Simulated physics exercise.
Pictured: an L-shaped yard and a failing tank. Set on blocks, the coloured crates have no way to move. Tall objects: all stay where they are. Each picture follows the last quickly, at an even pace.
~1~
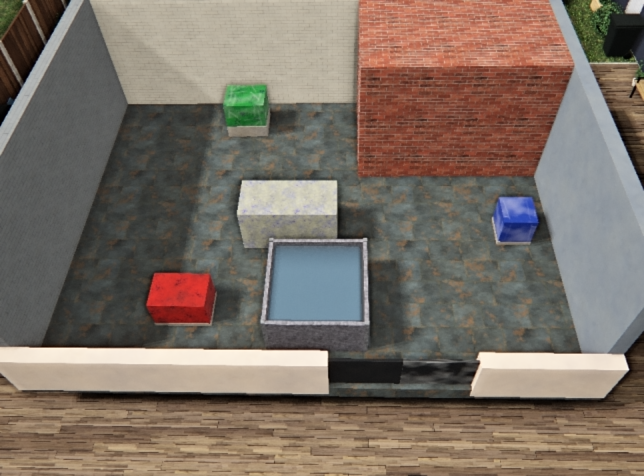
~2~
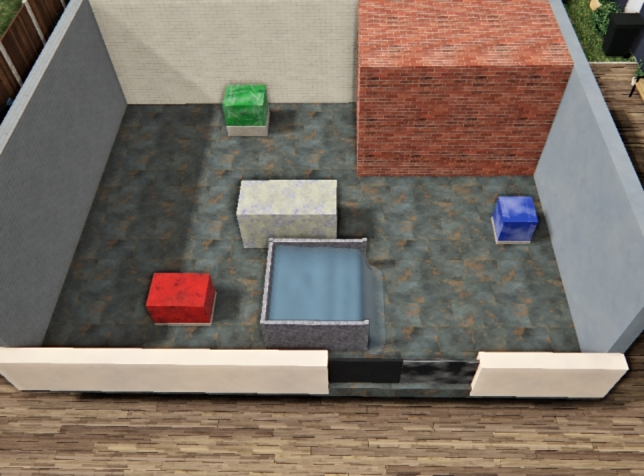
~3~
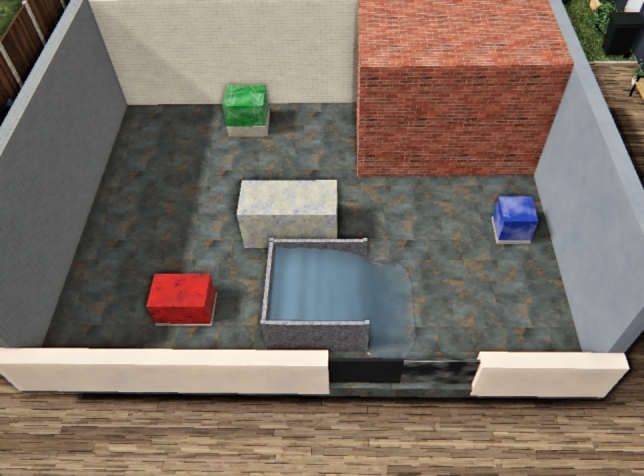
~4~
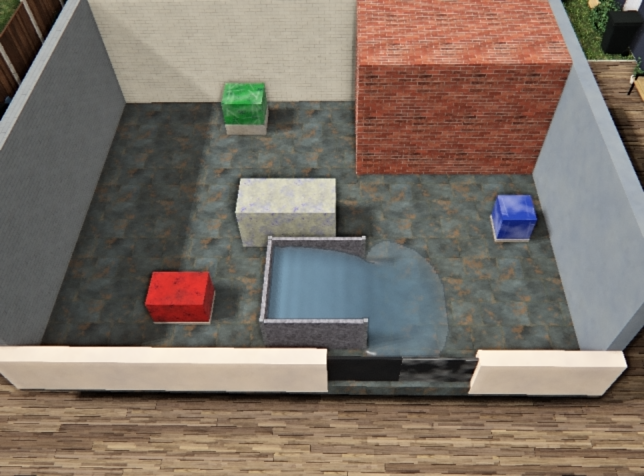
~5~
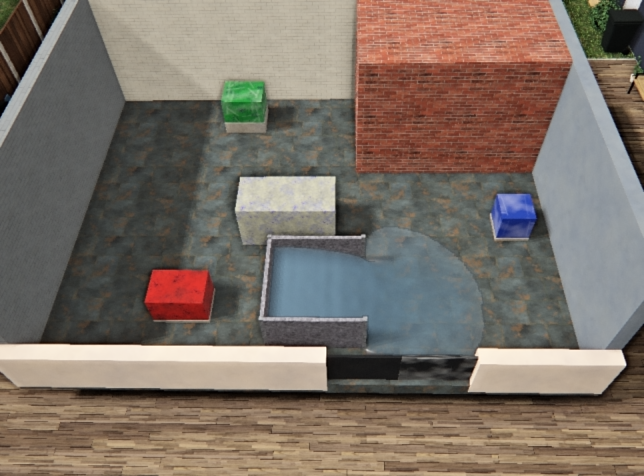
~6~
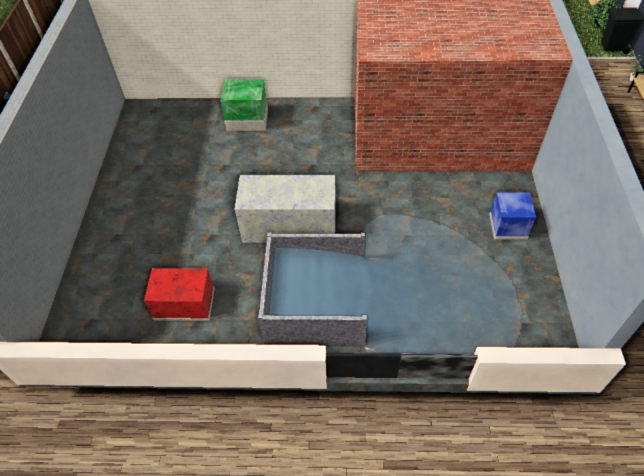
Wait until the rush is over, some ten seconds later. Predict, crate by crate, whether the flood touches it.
The blue crate picks up moisture, the green crate remains moisture-free, the red crate remains moisture-free.
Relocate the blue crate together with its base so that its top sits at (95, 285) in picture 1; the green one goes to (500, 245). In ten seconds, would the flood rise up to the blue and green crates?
Result: Blue one avoids the flood; green one is overtopped.
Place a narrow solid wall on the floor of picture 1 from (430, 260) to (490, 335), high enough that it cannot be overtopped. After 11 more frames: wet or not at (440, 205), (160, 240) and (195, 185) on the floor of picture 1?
As listed: Wet, dry, dry.
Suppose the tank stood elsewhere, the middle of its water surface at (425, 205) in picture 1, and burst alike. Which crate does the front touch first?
One in blue.
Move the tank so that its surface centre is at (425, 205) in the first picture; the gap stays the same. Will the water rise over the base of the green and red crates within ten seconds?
Then: Green remains dry, red is topped.
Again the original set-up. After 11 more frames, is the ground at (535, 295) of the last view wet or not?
That spot: Submerged.
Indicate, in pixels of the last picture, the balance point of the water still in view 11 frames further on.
Centre of mass: Roughly (462, 294).
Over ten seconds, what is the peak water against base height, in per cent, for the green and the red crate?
20 and 60 %, roughly.
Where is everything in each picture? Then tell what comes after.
In the first frame, the tank at (317, 282) is whole and still.
In the second frame, the front is at (368, 266), out from the gap at (363, 298).
In the third frame, the front is at (392, 263), out from the gap at (363, 300).
In the fourth frame, water pours out at (362, 299) and has run to (428, 267).
In the fifth frame, water pours out at (361, 298) and has run to (479, 330).
In the sixth frame, the front is at (512, 291), out from the gap at (361, 297).
A moment on, water covers 25 % of the floor; the blue crate water round its plinth, the green crate not reached, the red crate not reached.
Next, water covers 25 % of the floor; the blue crate water round its plinth, the green crate not reached, the red crate not reached.
Then, water covers 30 % of the floor; the blue crate water round its plinth, the green crate not reached, the red crate not reached.
Later, water covers 50 % of the floor; the blue crate water round its plinth, the green crate not reached, the red crate not reached.
In the end, water covers 80 % of the floor; the blue crate was topped, the green crate stayed above the water, the red crate stayed above the water.
